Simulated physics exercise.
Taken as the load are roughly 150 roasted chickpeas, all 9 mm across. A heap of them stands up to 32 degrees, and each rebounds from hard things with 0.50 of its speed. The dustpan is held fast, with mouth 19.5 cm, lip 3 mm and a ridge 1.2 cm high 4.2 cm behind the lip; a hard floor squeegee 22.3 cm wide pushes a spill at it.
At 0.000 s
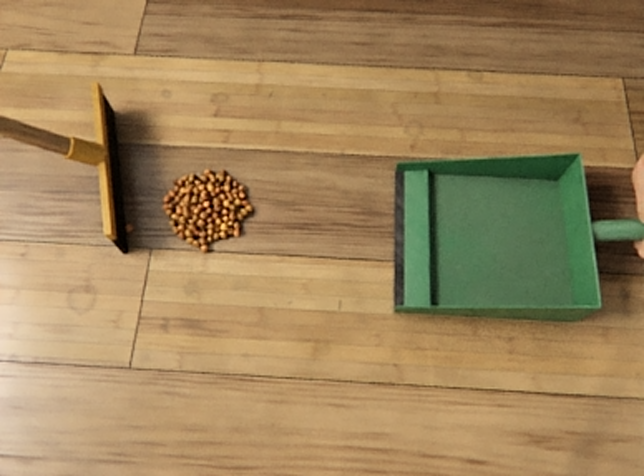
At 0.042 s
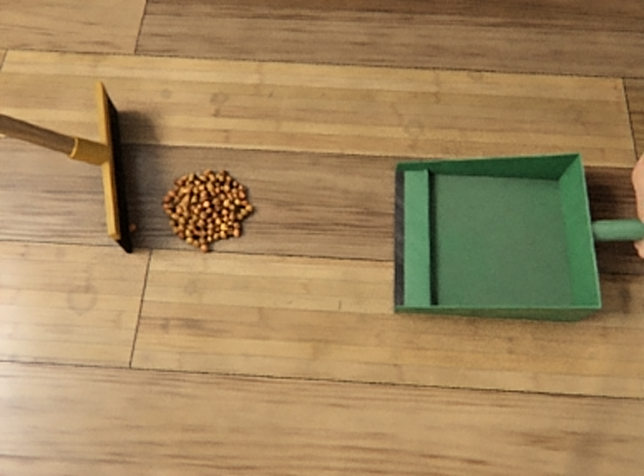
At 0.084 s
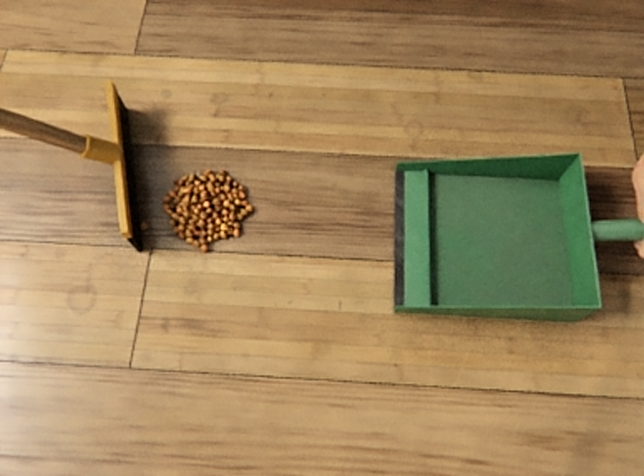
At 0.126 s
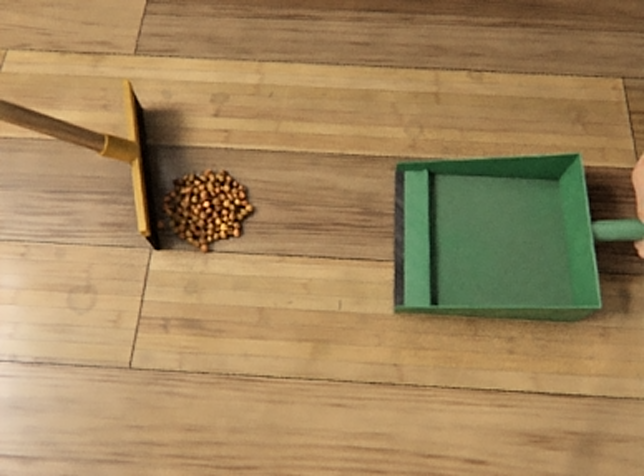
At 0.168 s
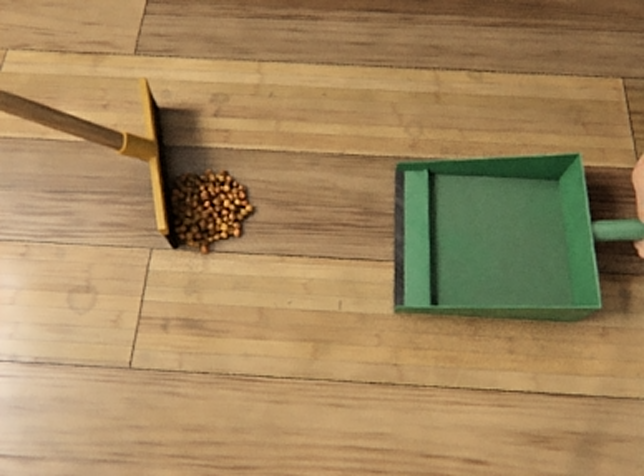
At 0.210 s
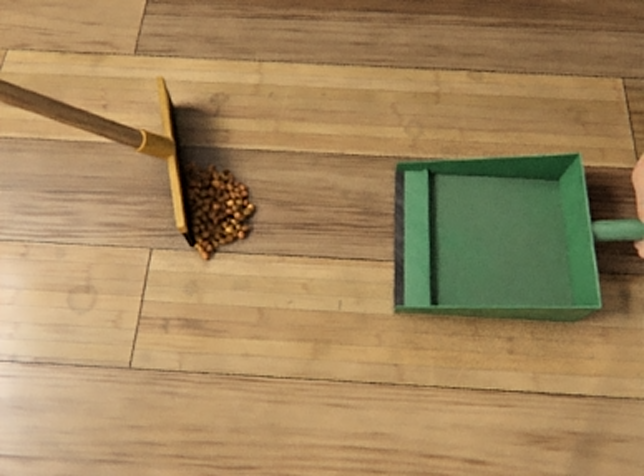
On a wooden floor, a squeegee sliding right and pressing into a heap of roasted chickpeas, a hand holding a green dustpan still.
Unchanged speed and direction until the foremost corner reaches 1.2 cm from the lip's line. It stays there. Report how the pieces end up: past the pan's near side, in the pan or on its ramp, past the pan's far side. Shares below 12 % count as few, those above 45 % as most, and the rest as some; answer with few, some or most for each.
Final split: Past the pan's near side: Few; in the pan or on its ramp: Some; past the pan's far side: Some.
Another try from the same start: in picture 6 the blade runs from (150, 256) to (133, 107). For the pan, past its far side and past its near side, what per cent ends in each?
Per cent by place - pan 0, far side 10, near side 5.
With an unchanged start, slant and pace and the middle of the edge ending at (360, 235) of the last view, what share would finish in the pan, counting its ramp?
I'd expect around 5 per cent.
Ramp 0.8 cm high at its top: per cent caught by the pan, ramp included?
Near 25 per cent, then.
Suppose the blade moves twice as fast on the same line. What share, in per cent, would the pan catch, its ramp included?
I'd guess it lands at about 20 per cent.
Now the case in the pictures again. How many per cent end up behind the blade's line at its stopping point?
Around 15 per cent.
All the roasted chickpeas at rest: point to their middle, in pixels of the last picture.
I'd say roughly (392, 181).
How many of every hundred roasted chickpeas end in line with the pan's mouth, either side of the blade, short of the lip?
That comes to near 40 percent.
After 0.44 s, middle of the blade 17 cm from the lip; 0 % over the lip, far side 20 %, near side 0 %.
Then, at 0.60 s, middle of the blade 9 cm from the lip; 0 % over the lip, far side 30 %, near side 0 %.
Then, at 0.88 s, middle of the blade 4 cm from the lip; 20 % over the lip, far side 40 %, near side 0 %.
At rest (1.3 s), near side 0 %, pan 20 %, far side 40 %, in front of the lip or behind the blade 40 %.
